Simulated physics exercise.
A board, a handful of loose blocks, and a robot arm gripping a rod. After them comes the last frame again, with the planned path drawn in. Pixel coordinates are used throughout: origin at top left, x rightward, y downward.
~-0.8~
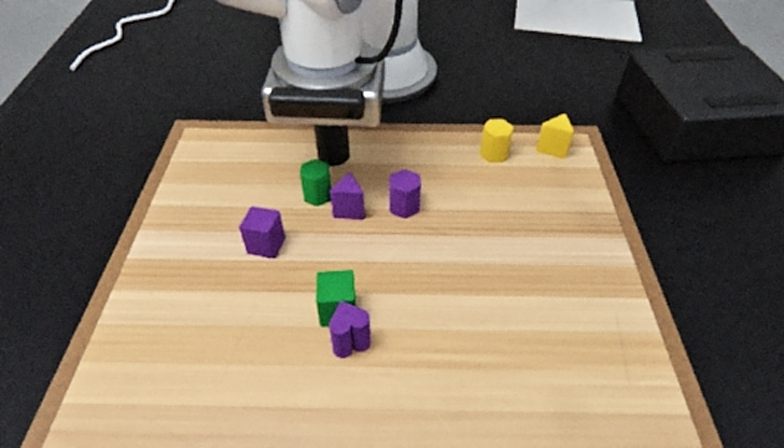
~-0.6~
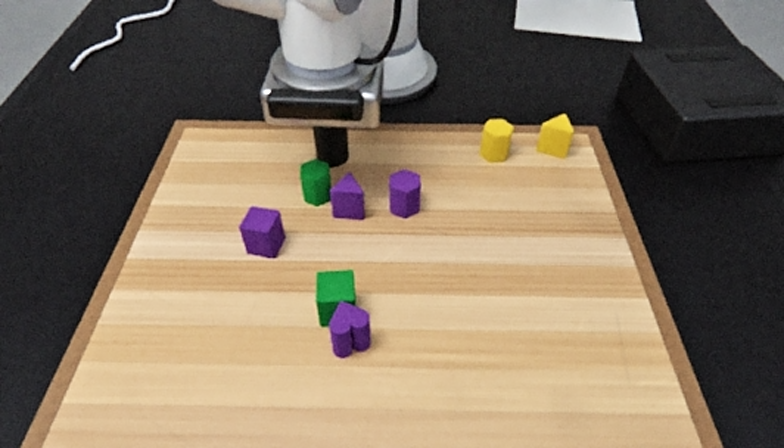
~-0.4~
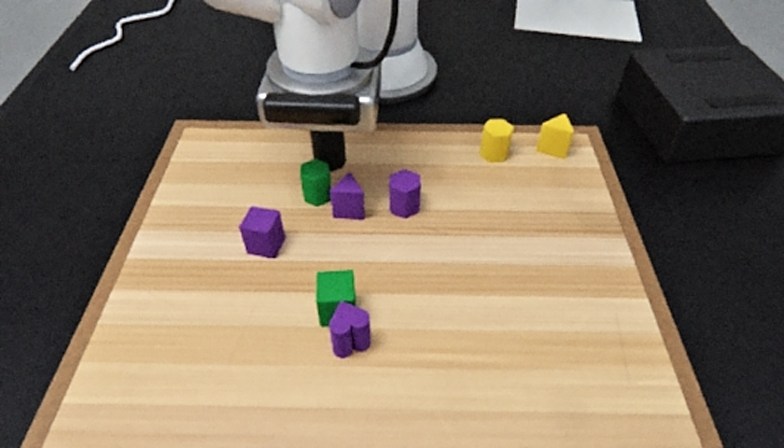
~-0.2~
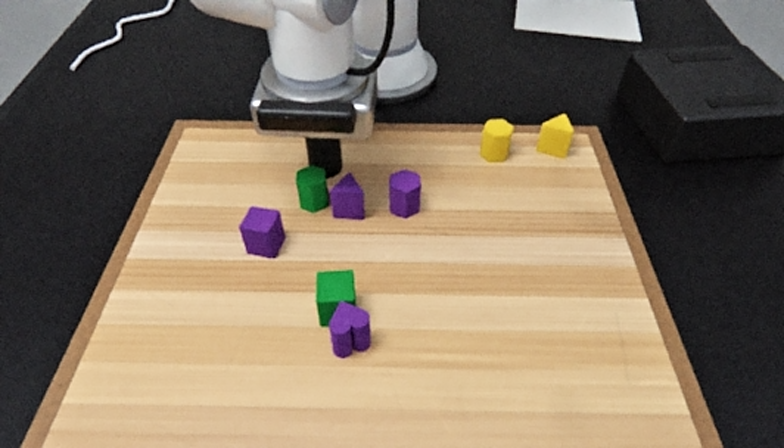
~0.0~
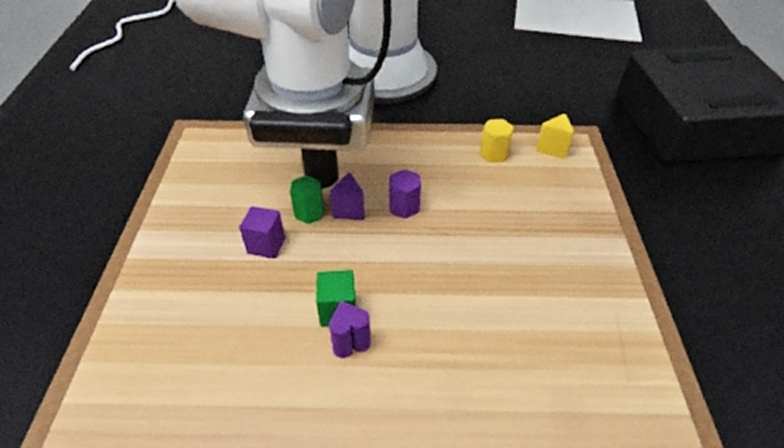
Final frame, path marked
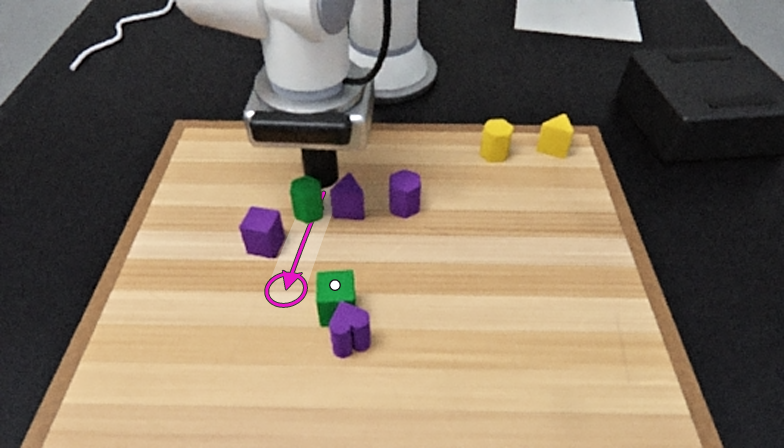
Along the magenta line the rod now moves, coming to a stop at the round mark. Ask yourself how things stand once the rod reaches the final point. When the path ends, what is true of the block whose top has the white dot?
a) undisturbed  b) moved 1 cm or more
Letter a.
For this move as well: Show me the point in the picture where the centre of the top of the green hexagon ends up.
The centre of its top face lies at (252, 288).
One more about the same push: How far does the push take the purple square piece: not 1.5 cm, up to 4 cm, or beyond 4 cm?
The answer here is from 1.5 to 4 cm.
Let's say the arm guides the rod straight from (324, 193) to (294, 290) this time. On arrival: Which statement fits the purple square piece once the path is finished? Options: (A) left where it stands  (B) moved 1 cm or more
My answer is option B.
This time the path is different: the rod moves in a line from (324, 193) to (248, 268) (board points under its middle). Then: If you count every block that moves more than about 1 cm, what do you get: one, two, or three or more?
Blocks displaced: 2.
Path on the board, from (324, 193) directly to (286, 289); the dot is on the green square piece.
The first path, step by step. One third of the way, rod at (309, 207); purple square piece at (253, 225), turned 30° clockwise; green hexagon at (291, 217).
Two thirds of the way, rod at (296, 239); purple square piece at (247, 232), turned 85° clockwise; green hexagon at (273, 251).
At the end, rod at (283, 275); purple square piece at (247, 232), turned 85° clockwise; green hexagon at (252, 288), turned 20° clockwise; green square piece in place.
